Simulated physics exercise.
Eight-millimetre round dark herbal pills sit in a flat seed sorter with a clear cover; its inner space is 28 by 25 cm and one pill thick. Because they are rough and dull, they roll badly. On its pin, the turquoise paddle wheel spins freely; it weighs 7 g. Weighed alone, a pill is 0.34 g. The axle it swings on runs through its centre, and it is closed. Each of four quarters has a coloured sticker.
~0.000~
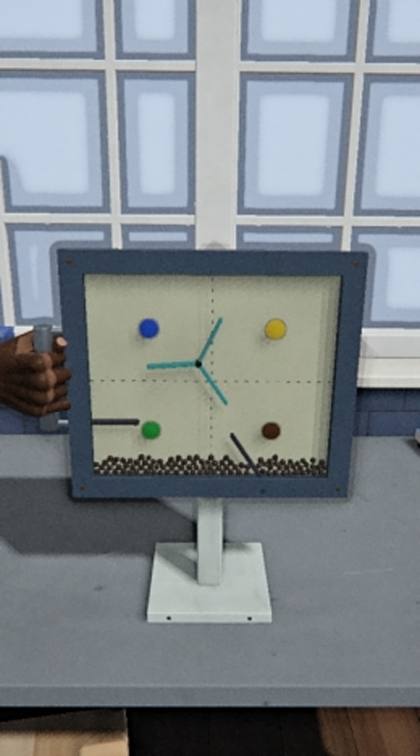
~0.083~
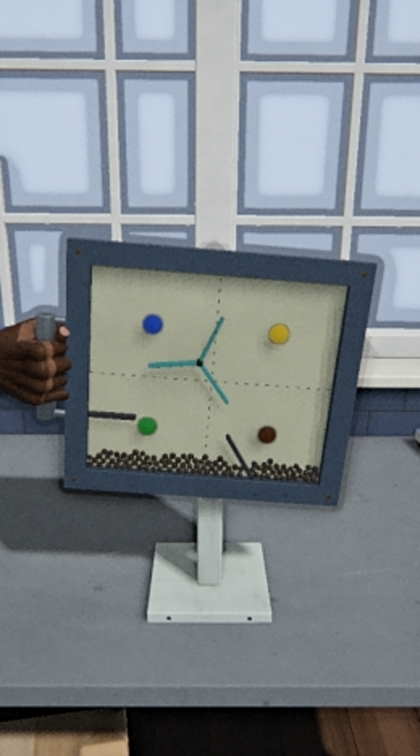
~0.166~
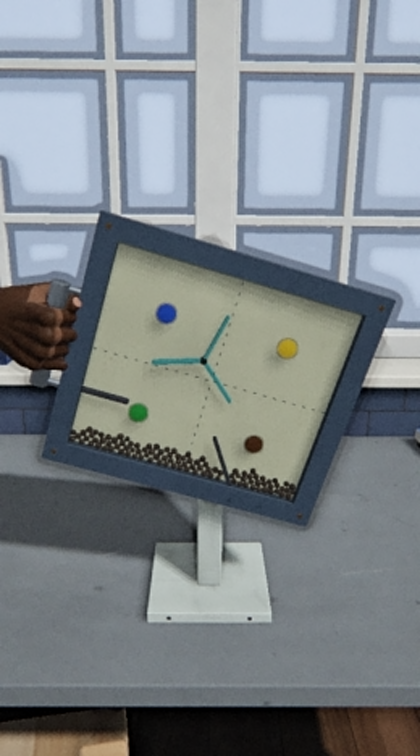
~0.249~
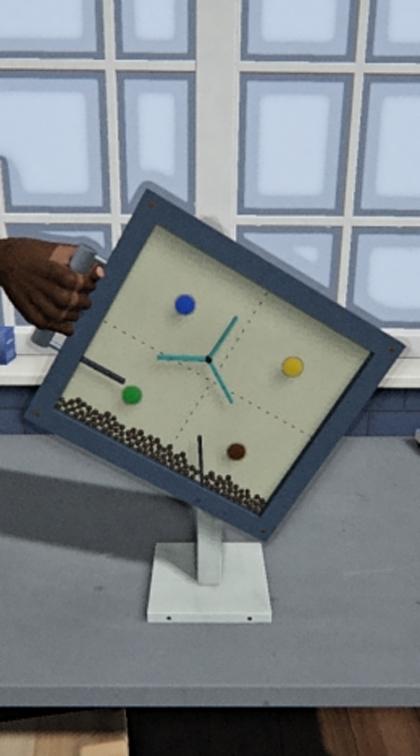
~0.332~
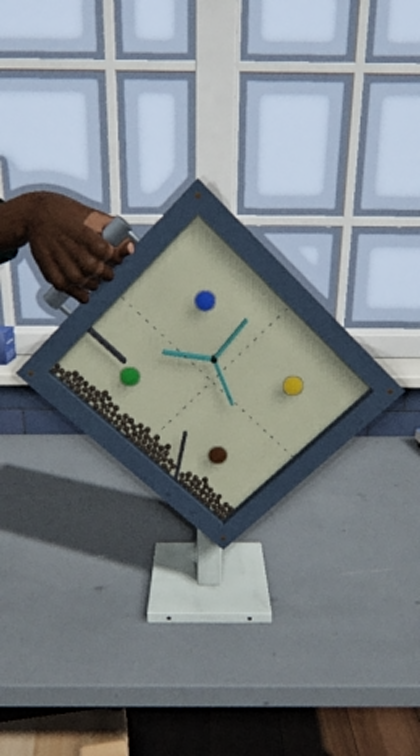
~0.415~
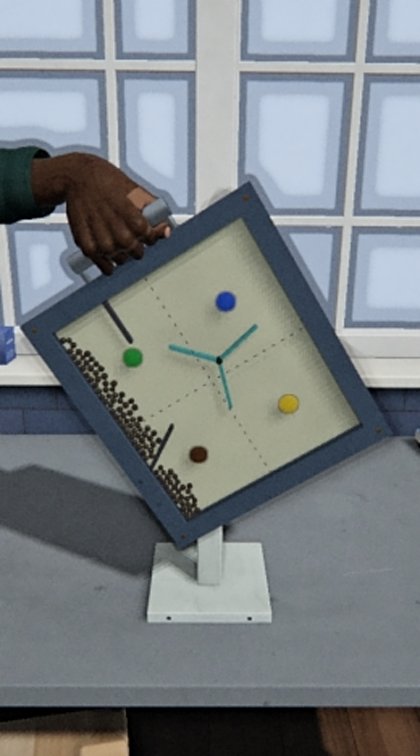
We see a hand turn a square, clear-fronted case clockwise on its stand, from level to steeply tilted, while the small dark pieces along its bottom edge shift toward the left corner, heaping along the side beneath the green dot.
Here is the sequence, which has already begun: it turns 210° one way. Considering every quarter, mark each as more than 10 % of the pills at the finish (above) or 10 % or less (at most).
Blue quarter: Above; green quarter: At most; yellow quarter: Above; brown quarter: At most.
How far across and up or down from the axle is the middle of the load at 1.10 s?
Left: About 7 cm; below: About 7 cm.
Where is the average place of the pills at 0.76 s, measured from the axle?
9 cm left, 1 cm below.
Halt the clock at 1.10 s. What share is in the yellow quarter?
Reading: Around 80 per cent of the load.
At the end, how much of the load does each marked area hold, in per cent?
At the end the blue quarter has 70 percent, the green quarter 0 percent, the yellow quarter 30 percent and the brown quarter 0 percent.
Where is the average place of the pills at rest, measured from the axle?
Some 2 cm left and 12 cm below.
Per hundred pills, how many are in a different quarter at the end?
Estimate: Roughly 100 %.
After 0.76 s, it stands 116° clockwise; the pills' middle is 9 cm left of and 1 cm below the centre; green 20 %, yellow 10 %, brown 70 %.
After 1.10 s, it stands 173° clockwise; the pills' middle is 7 cm left of and 7 cm below the centre; green 5 %, yellow 80 %, brown 15 %.
After 1.39 s, it has come round 210° clockwise; the pills' middle is 8 cm left of and 7 cm below the centre; blue 30 %, yellow 70 %.
All still by 3.7 s, it has come round 210° clockwise; blue 70 %, green 0 %, yellow 30 %, brown 0 %.
